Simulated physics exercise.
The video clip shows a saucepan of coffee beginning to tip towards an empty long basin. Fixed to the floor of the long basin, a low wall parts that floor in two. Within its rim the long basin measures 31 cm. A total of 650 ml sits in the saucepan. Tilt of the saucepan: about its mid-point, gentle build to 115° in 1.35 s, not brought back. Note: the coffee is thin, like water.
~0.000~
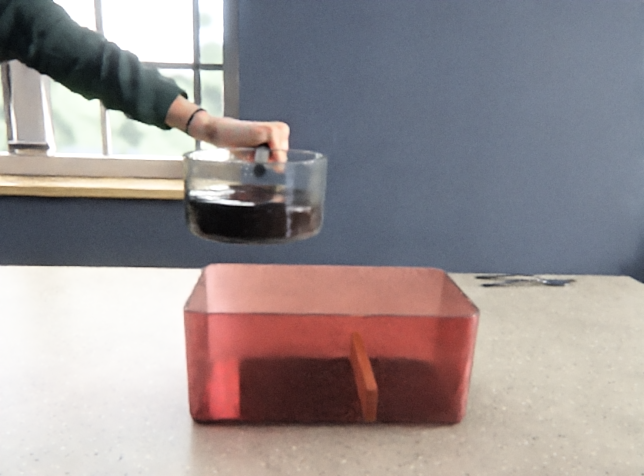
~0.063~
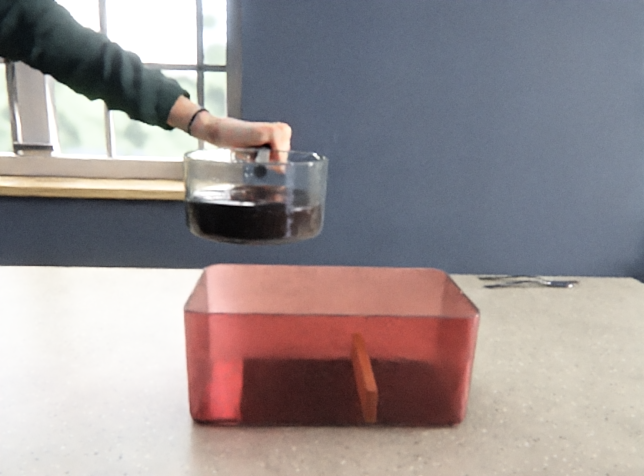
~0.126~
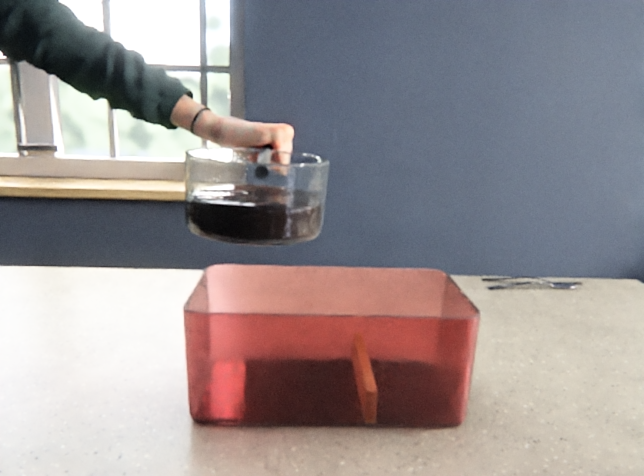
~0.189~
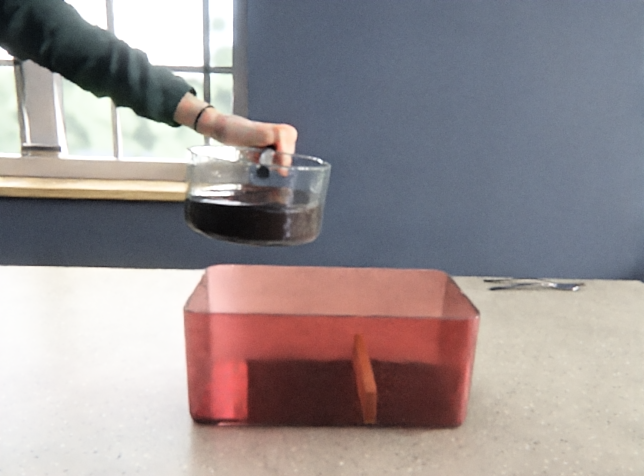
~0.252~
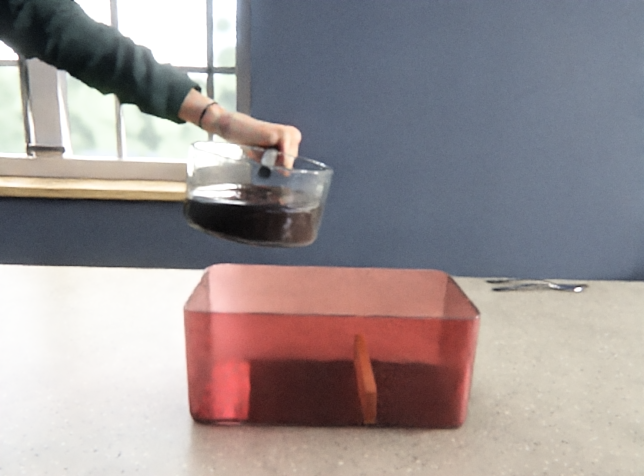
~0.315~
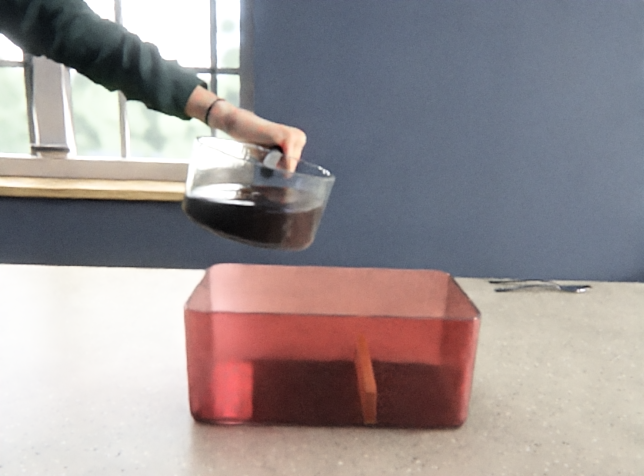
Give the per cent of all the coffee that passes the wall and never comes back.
I would say 34 percent.
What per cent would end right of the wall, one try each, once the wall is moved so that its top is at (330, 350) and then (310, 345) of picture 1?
75 per cent first, 95 per cent second.
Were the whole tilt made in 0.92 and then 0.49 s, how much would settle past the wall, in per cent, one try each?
The first try gives around 25 percent, the second around 15 percent.
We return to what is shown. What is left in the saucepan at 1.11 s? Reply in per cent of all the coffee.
12 %.
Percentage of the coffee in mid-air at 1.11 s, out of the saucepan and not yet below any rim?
Airborne fraction: Approx. 6 %.
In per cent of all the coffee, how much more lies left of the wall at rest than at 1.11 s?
That is roughly 16 in a hundred of the whole.
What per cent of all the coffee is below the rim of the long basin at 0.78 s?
Around 10 percent.
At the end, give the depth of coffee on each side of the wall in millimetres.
14 mm left, 14 mm right.
Then, 0.78 s in, the tilt is 71° and 67 per cent is still to pour, 6 is left of the wall and 4 right of it.
Then, 1.11 s in, the tilt is 106° and 11 per cent is still to pour, 50 is left of the wall and 33 right of it.
Then, 1.47 s in, the tilt is 115° and 0 per cent is still to pour, 66 is left of the wall and 34 right of it.
Then, 1.85 s in, the tilt is 115° and 0 per cent is still to pour, 66 is left of the wall and 34 right of it.
Finally, 66 per cent lies left of the wall, 34 right of it and 0 outside.
